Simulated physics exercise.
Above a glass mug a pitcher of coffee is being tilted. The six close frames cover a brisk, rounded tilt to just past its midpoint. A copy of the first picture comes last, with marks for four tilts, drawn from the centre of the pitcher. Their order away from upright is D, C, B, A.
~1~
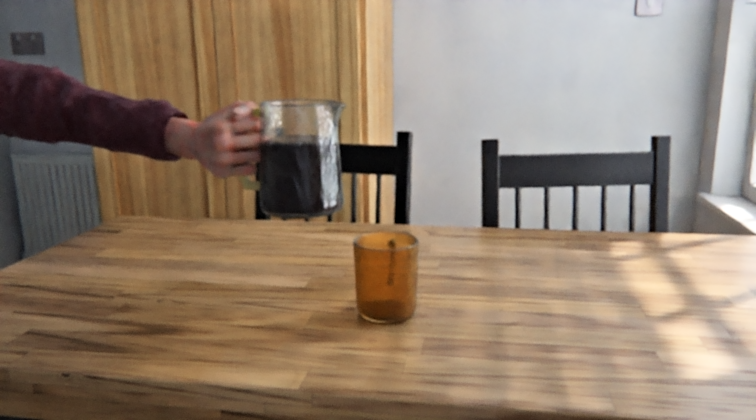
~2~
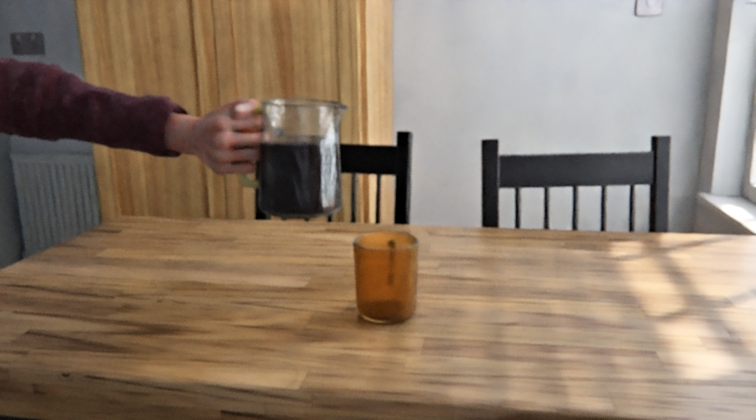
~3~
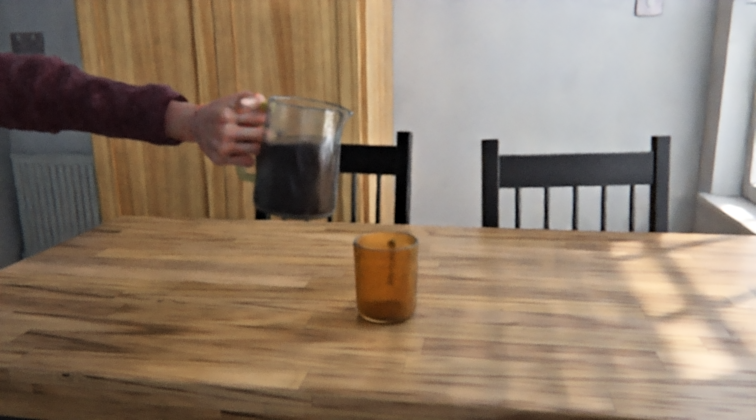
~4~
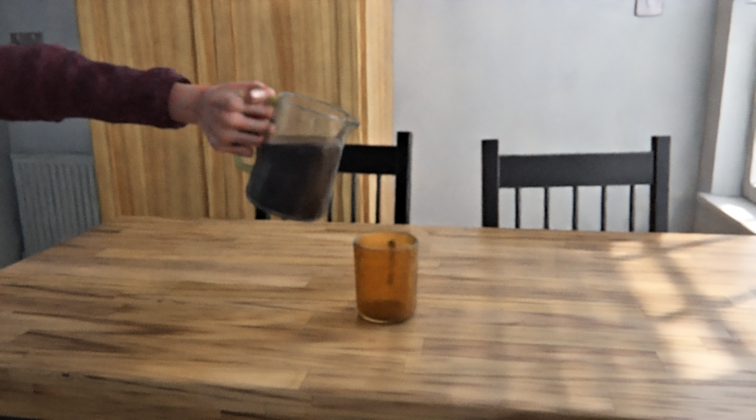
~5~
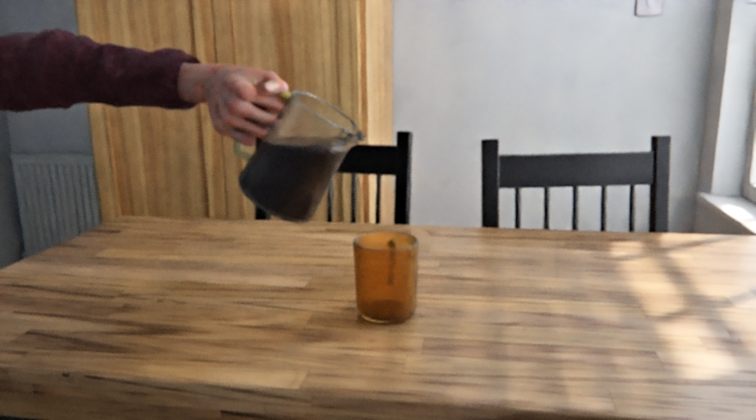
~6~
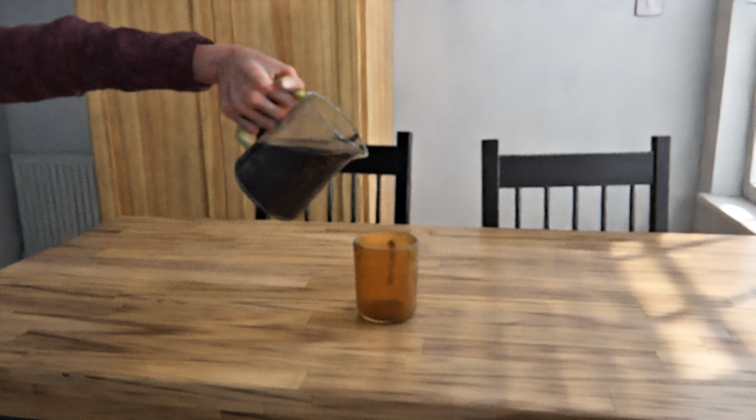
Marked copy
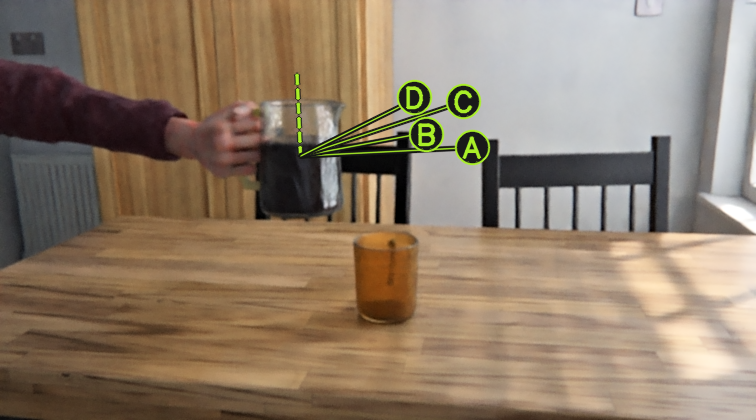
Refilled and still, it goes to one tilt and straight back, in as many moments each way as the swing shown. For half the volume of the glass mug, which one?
Go for C.
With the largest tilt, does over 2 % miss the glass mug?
Yes, it does.
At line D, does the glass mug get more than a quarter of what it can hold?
Yes, it does.
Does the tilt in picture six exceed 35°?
Yes.
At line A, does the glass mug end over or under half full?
Over.
On the marked copy, A at (455, 148); B at (409, 135); C at (447, 107); D at (399, 106).
For line A, the glass mug ends with about 80 % of what it can hold; 17 % of the coffee is spilt.
For line B, the glass mug ends with about 73 % of what it can hold; 7 % of the coffee is spilt.
For line C, the glass mug ends with about 52 % of what it can hold; 5 % of the coffee is spilt.
For line D, the glass mug ends with about 34 % of what it can hold.
